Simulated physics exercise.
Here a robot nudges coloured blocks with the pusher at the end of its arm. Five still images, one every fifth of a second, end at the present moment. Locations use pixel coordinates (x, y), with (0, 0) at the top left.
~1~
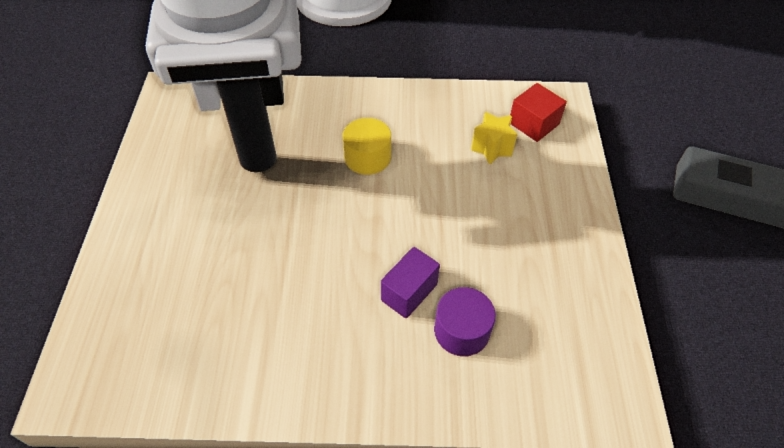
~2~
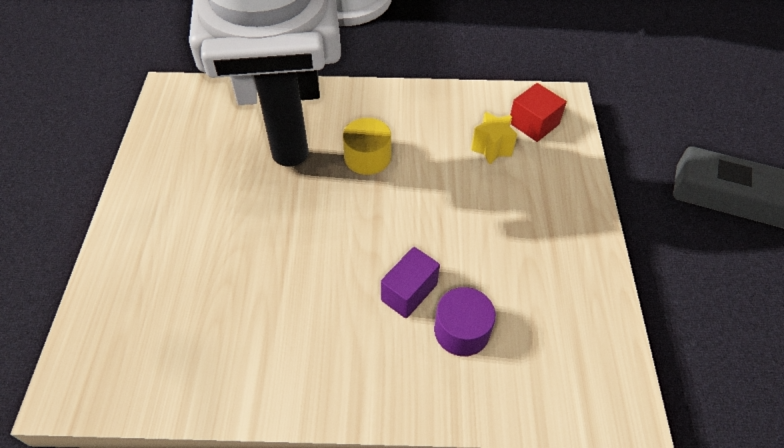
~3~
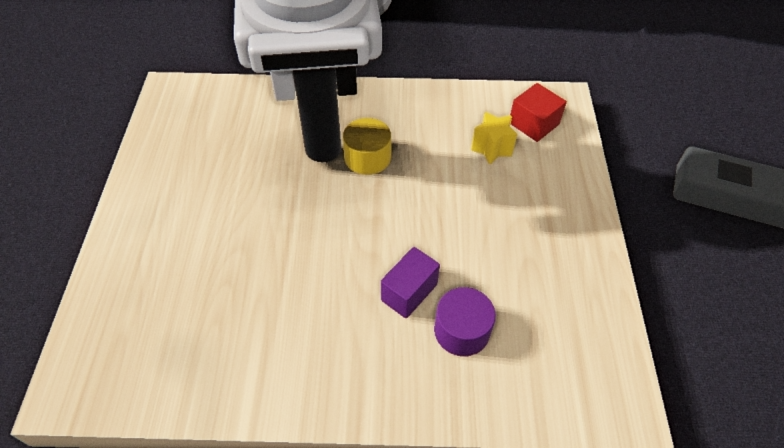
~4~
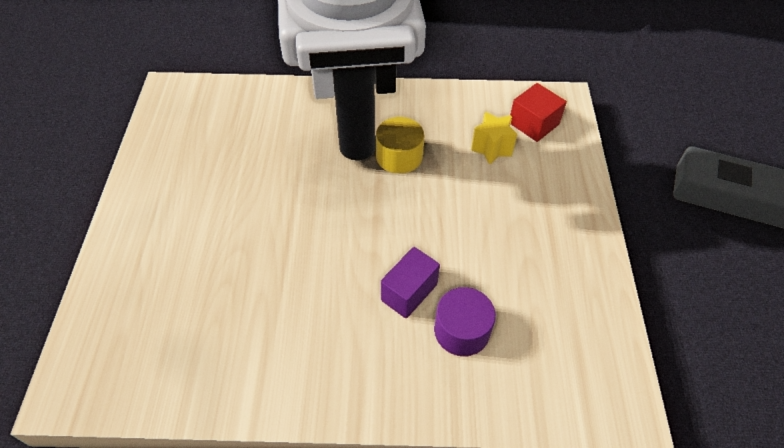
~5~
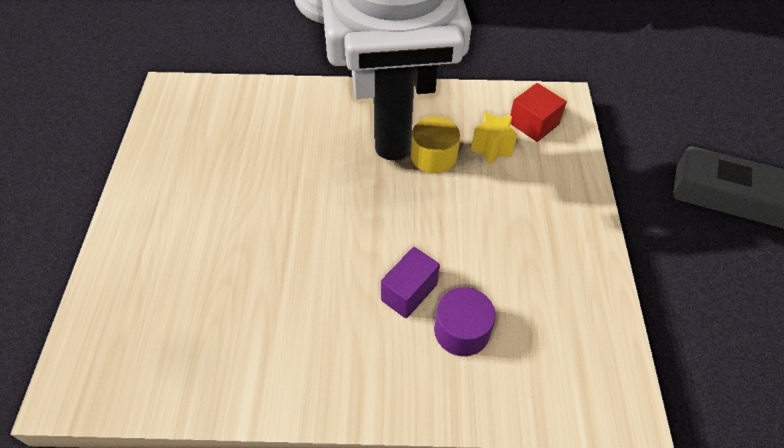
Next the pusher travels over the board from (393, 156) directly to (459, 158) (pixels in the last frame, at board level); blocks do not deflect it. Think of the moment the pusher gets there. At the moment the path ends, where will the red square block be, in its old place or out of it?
Answer: Moved.
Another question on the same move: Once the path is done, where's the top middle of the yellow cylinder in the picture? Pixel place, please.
Its top centre is at about (504, 131).
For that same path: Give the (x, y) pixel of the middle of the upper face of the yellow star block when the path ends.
Its top middle will sit at (540, 123).
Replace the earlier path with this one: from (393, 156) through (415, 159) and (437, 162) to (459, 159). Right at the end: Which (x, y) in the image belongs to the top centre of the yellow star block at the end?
Just about (539, 120).
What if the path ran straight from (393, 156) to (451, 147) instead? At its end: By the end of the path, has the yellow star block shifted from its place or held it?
It gets pushed out of place.
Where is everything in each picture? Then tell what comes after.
Pusher's lower end at (258, 159); yellow cylinder at (367, 134); yellow star block at (497, 126); red square block at (540, 100), in the first frame.
Pusher at (290, 153); blocks still, in the second frame.
Pusher at (323, 149); blocks still, in the third frame.
Pusher at (358, 147); yellow cylinder at (400, 133), in the fourth frame.
Pusher at (393, 147); yellow cylinder at (436, 133); yellow star block at (497, 126); red square block at (540, 100), in the fifth frame.
On the path given first. Halfway along, pusher at (428, 148); yellow cylinder at (472, 132); yellow star block at (515, 124).
At the end, pusher at (460, 149); yellow cylinder at (504, 131); yellow star block at (540, 123), turned 25° clockwise; red square block at (548, 97), turned 15° anticlockwise.
